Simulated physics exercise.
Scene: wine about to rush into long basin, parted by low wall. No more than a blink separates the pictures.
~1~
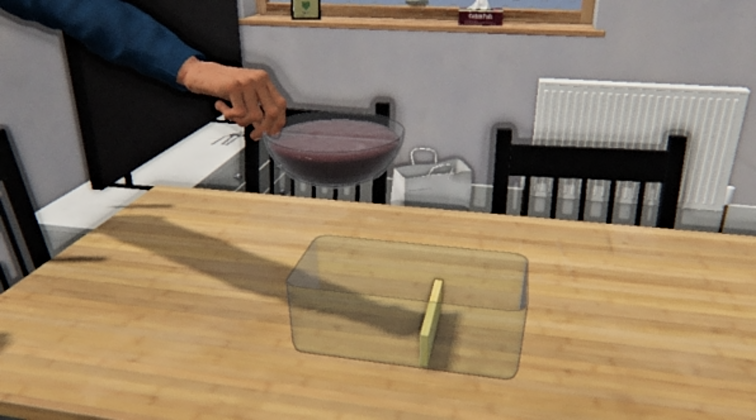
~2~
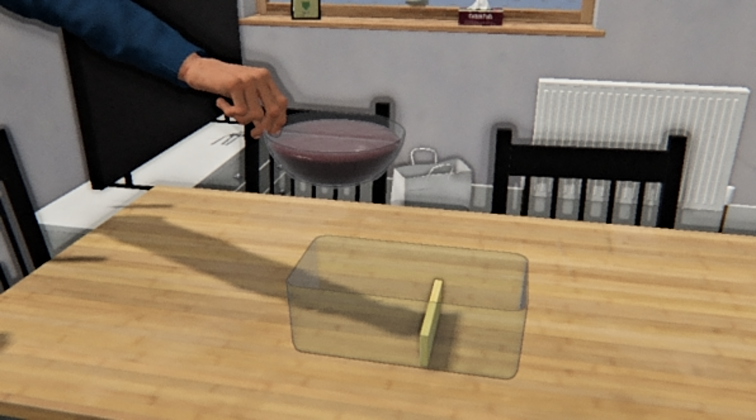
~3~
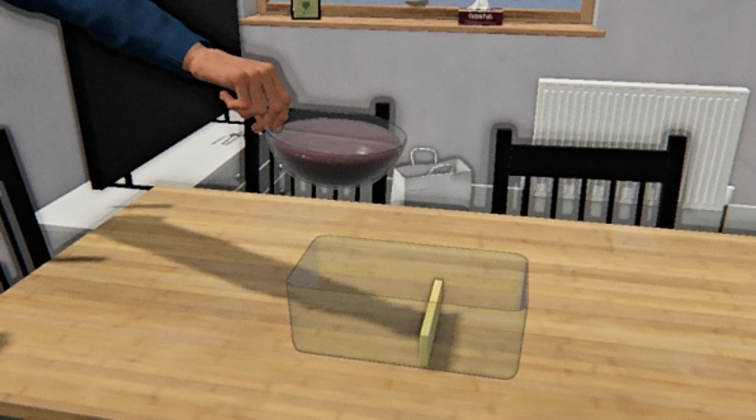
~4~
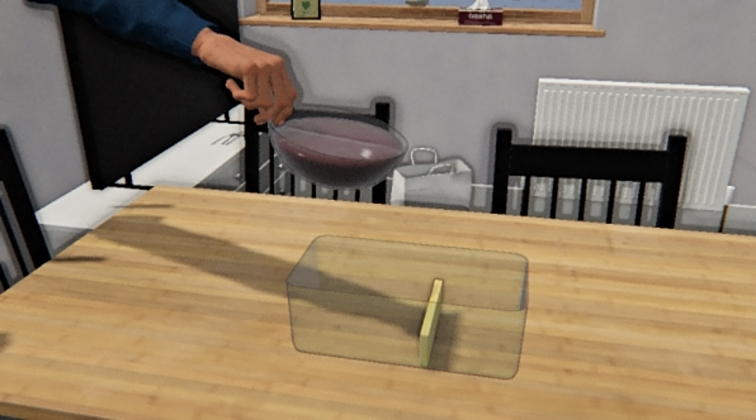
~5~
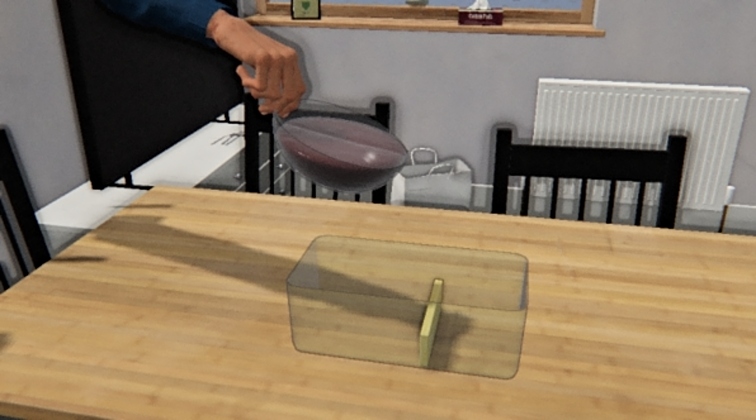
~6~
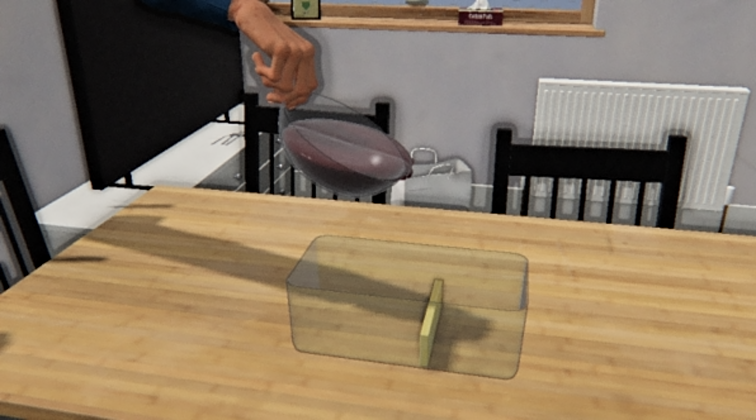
The video shows a hand holding a glass bowl of dark red liquid above a wooden table, beside a clear rectangular container with a low divider; the hand rises slightly and tilts the bowl increasingly to the right.
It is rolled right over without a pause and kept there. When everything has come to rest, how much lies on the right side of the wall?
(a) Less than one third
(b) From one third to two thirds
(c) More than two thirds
From one third to two thirds (b).
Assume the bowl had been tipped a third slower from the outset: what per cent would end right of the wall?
Roughly 55 percent.
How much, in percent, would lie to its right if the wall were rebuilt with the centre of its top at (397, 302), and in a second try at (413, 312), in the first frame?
Try 1: About 70 percent; try 2: About 55 percent.
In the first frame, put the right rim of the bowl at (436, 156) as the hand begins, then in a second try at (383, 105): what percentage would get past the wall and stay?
It comes to 60 % the first time and 35 % the second.
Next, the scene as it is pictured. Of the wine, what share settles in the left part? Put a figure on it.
About 45 per cent.
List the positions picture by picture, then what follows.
It leans 0°; its right rim is at (403, 136); the wine meets the walls at (273, 133) and (401, 141); the long basin's rim runs from (302, 259) to (527, 283); the wall's top is at (432, 307), in the first picture.
It leans 1°; its right rim is at (404, 138); the wine meets the walls at (273, 131) and (401, 142), in the second picture.
It leans 6°; its right rim is at (405, 143); the wine meets the walls at (275, 128) and (402, 146), in the third picture.
It leans 12°; its right rim is at (406, 151); the wine meets the walls at (278, 125) and (405, 150), in the fourth picture.
It leans 21°; its right rim is at (406, 162); the wine meets the walls at (282, 123) and (407, 155); 1 per cent is over the edge, in the fifth picture.
It leans 32°; its right rim is at (404, 174); the wine meets the walls at (287, 125) and (387, 156); 7 per cent is over the edge, in the sixth picture.
A moment on, the bowl is tipped on its side and 8 per cent is still to pour, 4 is left of the wall and 32 right of it.
Next, the bowl is tipped on its side and 0 per cent is still to pour, 34 is left of the wall and 40 right of it.
Then the bowl is tipped on its side and 1 per cent is still to pour, 36 is left of the wall and 37 right of it.
Later the bowl is tipped on its side and 0 per cent is still to pour, 44 is left of the wall and 46 right of it.
Finally, 46 per cent lies left of the wall, 45 right of it and 9 outside.
